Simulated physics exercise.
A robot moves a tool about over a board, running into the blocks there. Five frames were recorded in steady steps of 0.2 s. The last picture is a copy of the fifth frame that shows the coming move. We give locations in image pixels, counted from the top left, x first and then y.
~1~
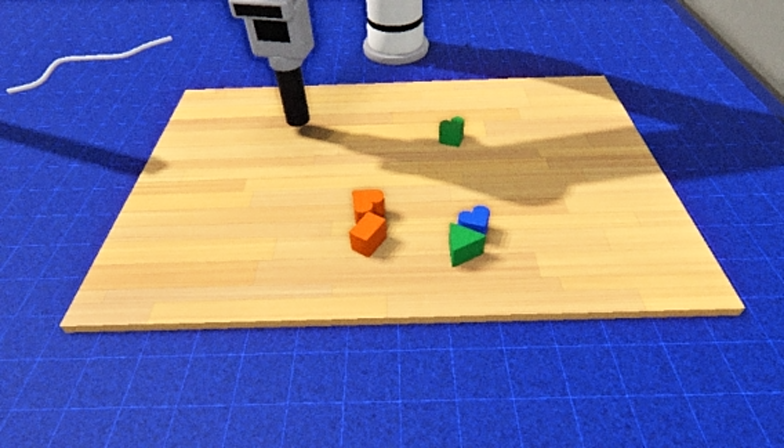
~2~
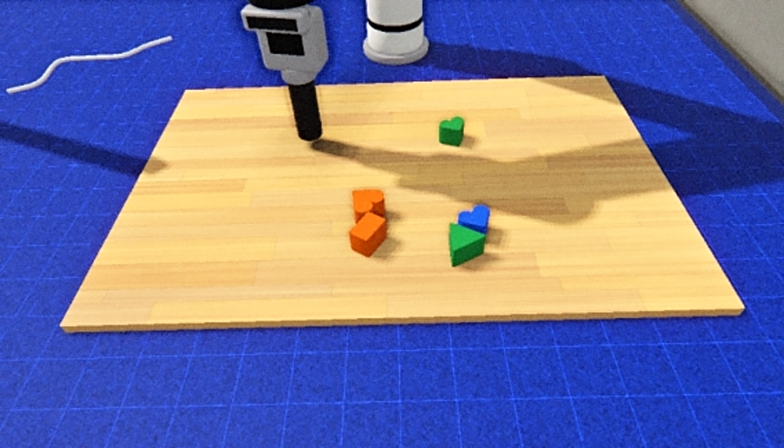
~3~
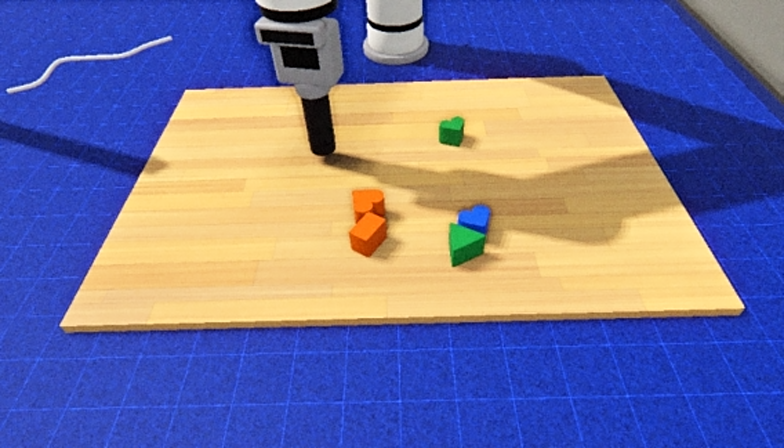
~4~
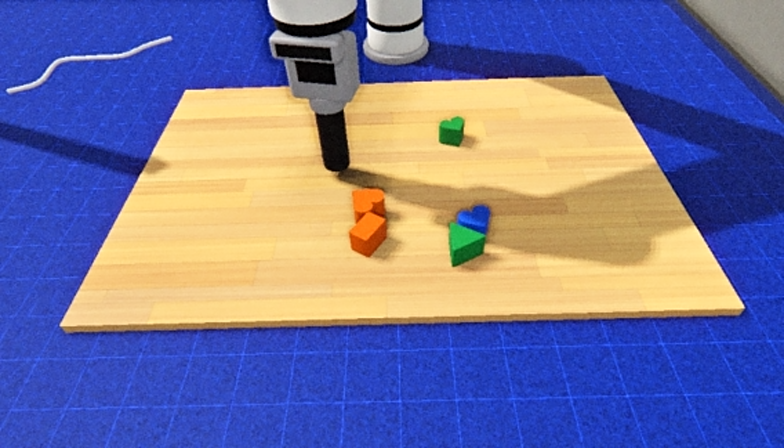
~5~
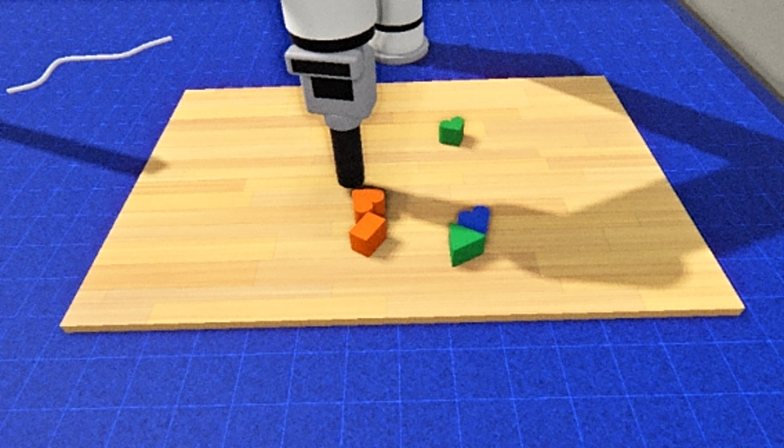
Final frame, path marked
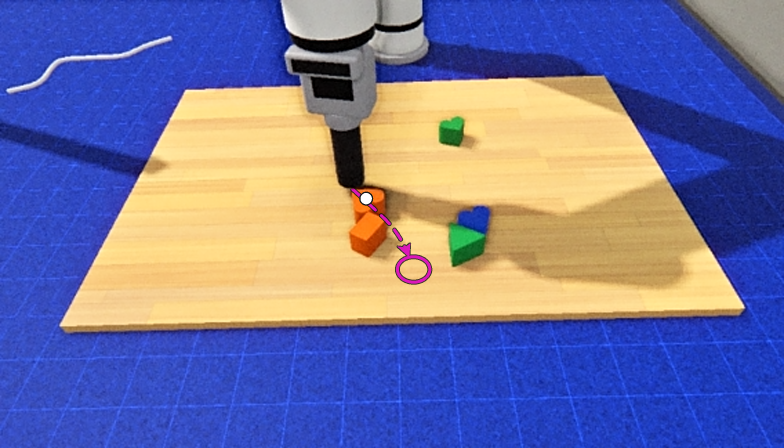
A robot arm moves its black tool diagonally down and right toward the orange blocks.
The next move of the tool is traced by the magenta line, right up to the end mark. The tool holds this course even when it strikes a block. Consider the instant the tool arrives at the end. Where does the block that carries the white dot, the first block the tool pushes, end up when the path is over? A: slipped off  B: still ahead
Option B.
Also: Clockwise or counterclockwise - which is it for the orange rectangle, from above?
The twist is clockwise.
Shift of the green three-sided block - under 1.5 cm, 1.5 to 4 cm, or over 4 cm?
Distance: Less than 1.5 cm.
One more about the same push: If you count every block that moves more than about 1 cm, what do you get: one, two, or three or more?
Expect two.
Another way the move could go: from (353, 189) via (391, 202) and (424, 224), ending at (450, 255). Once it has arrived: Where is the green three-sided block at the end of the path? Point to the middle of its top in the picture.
If I read the scene right, the answer is (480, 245).
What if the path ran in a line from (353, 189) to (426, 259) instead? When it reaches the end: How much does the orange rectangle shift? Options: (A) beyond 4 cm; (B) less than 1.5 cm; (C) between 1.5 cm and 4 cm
Option C.
Drawn move, from (353, 189) over (376, 211) and (399, 236) to (414, 269); the dot is on the orange heart-shaped block.
The first path, step by step. One third of the way, tool at (376, 203); orange heart-shaped block at (383, 213); orange rectangle at (373, 236), turned 50° clockwise.
Two thirds of the way, tool at (399, 228); orange heart-shaped block at (405, 241); orange rectangle at (374, 248), turned 115° clockwise.
At the end, tool at (414, 261); orange heart-shaped block at (424, 276); orange rectangle at (374, 248), turned 115° clockwise; green three-sided block still.
